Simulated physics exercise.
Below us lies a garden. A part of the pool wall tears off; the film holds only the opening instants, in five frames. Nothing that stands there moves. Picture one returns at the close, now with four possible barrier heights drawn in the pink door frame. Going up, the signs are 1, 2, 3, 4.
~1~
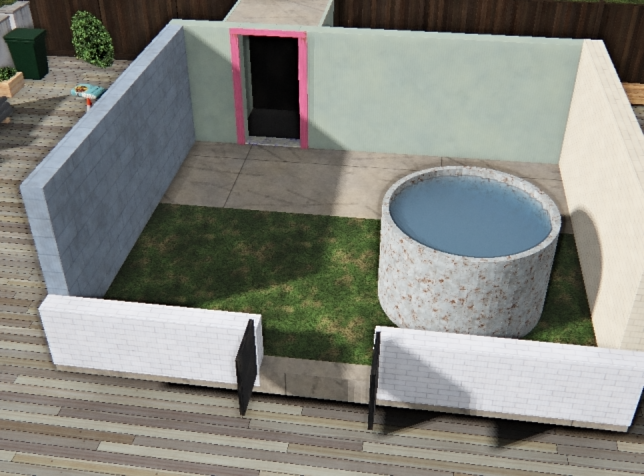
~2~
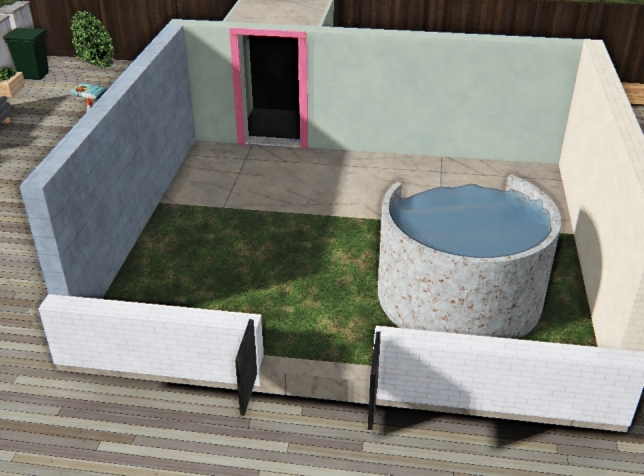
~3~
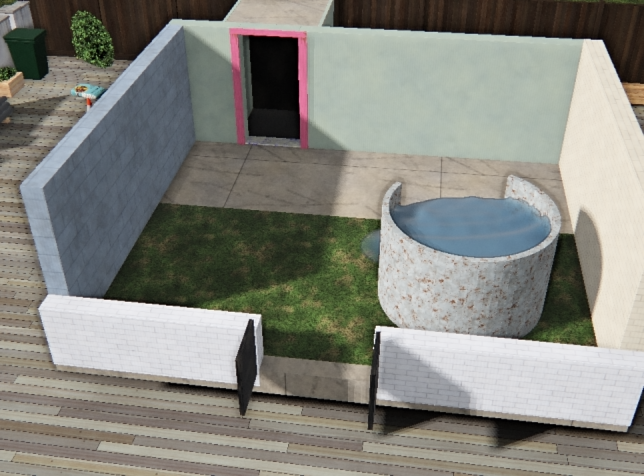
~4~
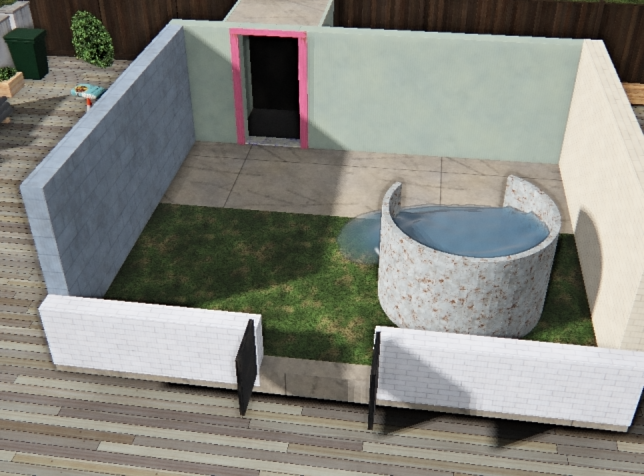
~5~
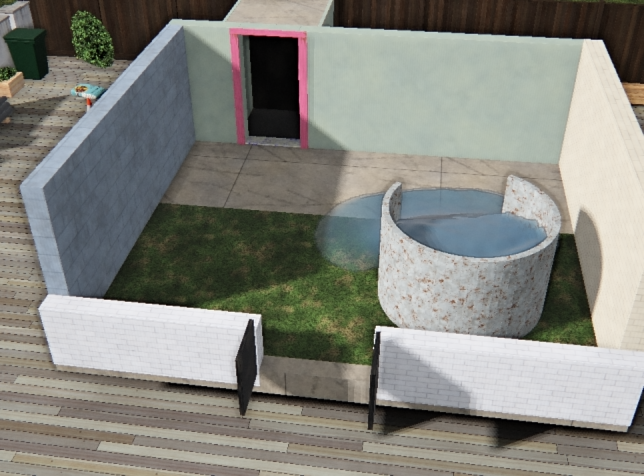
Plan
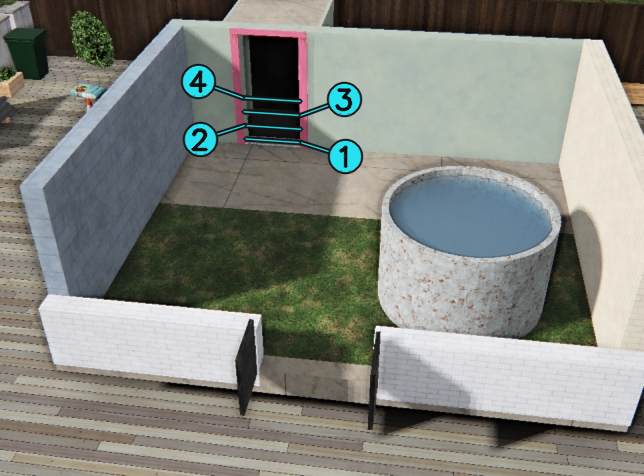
A round, speckled stone pool of blue water stands at the right of a walled garden seen from above, with wooden decking around it. A pink-framed dark doorway opens in the pale green back wall, a blue-grey wall rises at left, and dark gates stand open between low white walls in front. The pool's back side opens, and water spreads behind and leftward over grass and paving while the view stays still.
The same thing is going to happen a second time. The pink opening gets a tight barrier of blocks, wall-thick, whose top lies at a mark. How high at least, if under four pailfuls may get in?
The answer is mark 2.
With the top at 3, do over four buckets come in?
No.
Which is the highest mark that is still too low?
It is 1.
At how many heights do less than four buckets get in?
Three.
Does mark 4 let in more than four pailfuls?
No, not at all.
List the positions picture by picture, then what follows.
Water in the pool at rest, its middle at (470, 215); foot of the pink doorway at (273, 146); open gate at (318, 317).
Water covers 2 % of the ground, its front hidden from here.
Water covers 5 % of the ground, its front hidden from here.
Water covers 10 % of the ground and shows as far out as (345, 236).
Water covers 18 % of the ground and shows as far out as (338, 208).
On the marked copy, 1 at (273, 140); 2 at (272, 127); 3 at (272, 113); 4 at (271, 99); from the bottom up 1, 2, 3, 4.
With 1, about 9 bucketfuls get in.
With 2, nothing gets over.
With 3, nothing gets over.
With 4, nothing gets over.
